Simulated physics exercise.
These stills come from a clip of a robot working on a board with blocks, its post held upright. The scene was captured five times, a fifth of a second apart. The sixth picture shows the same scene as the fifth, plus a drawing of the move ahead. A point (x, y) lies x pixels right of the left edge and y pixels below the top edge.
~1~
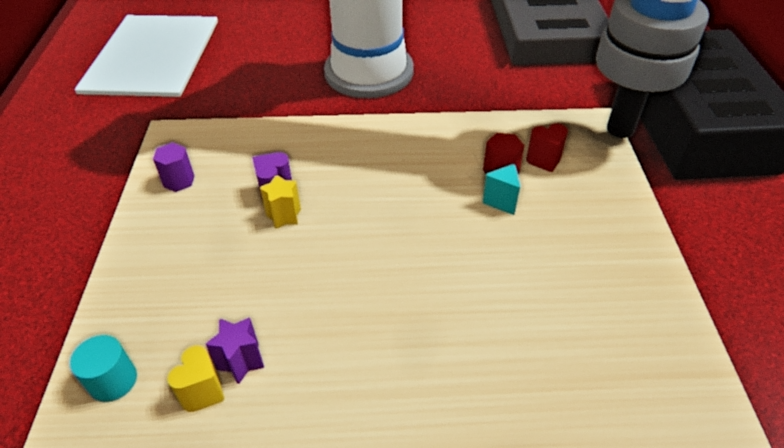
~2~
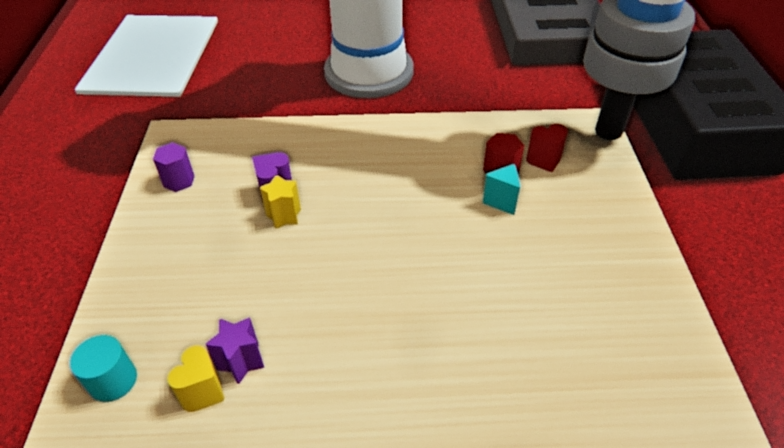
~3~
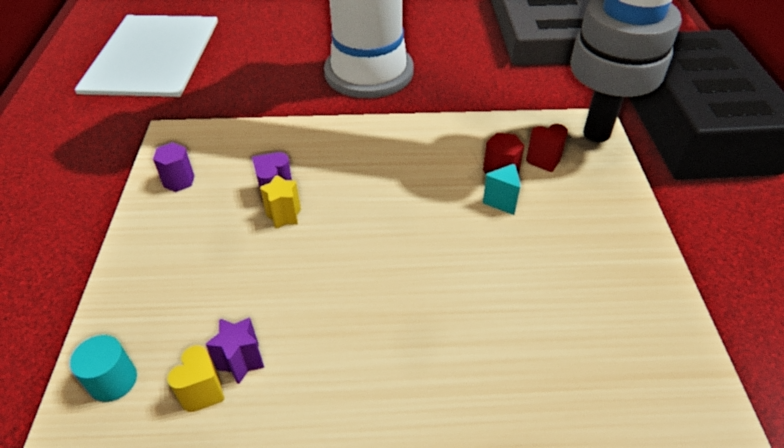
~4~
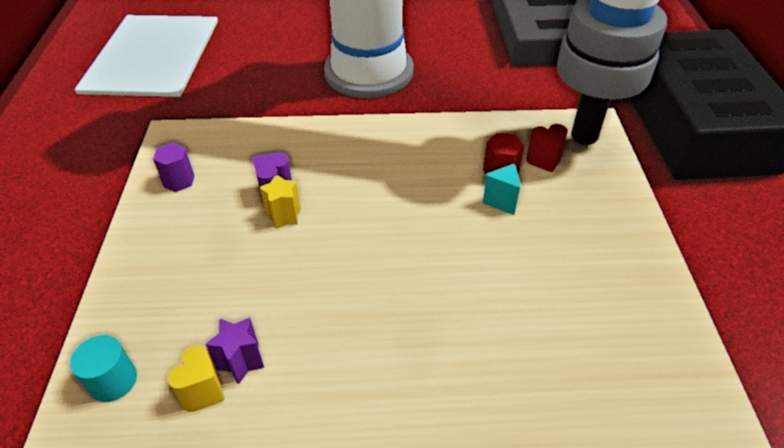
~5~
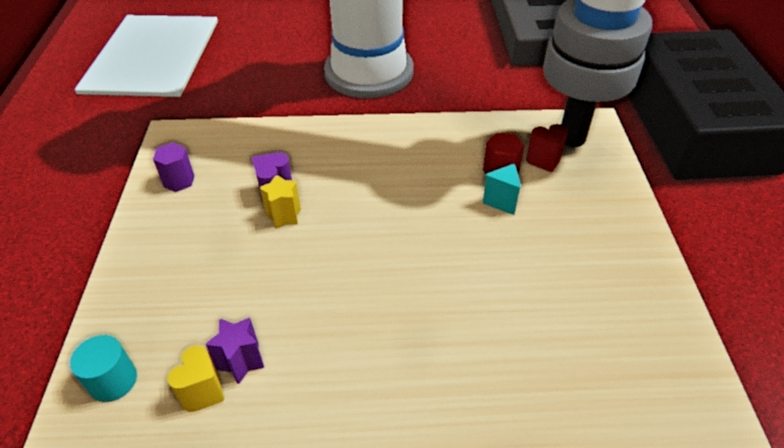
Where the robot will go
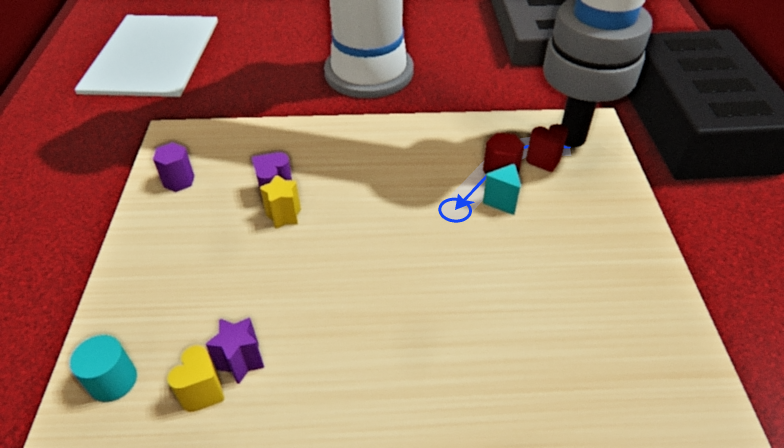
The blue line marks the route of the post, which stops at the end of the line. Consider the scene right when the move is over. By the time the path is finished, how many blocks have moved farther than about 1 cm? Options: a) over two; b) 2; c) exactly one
a
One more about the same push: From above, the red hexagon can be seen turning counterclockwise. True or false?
That claim is true.
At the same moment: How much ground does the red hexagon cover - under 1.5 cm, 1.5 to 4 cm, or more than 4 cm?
Goes over 4 cm.
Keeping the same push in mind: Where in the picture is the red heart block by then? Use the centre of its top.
In the picture, it is at (535, 147).
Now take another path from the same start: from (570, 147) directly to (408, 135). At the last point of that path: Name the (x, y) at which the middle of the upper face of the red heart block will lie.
I'd expect the centre of its top face to be at (536, 138).
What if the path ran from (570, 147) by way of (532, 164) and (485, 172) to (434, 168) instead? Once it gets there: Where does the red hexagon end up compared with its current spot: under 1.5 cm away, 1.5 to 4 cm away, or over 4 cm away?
Over 4 cm.
The line goes from (570, 147) by way of (517, 149) and (486, 177) to (455, 210).
The first path, step by step. One third of the way, post (517, 143); red hexagon (502, 146), turned 20° clockwise; red heart block (532, 142), turned 90° anticlockwise.
Two thirds of the way, post (486, 171); red hexagon (486, 171); turquoise three-sided block (510, 184), turned 25° anticlockwise; red heart block (535, 147), turned 110° anticlockwise.
At the end, post (456, 203); red hexagon (476, 203), turned 40° anticlockwise; turquoise three-sided block (511, 186), turned 40° anticlockwise; red heart block (535, 147), turned 110° anticlockwise.
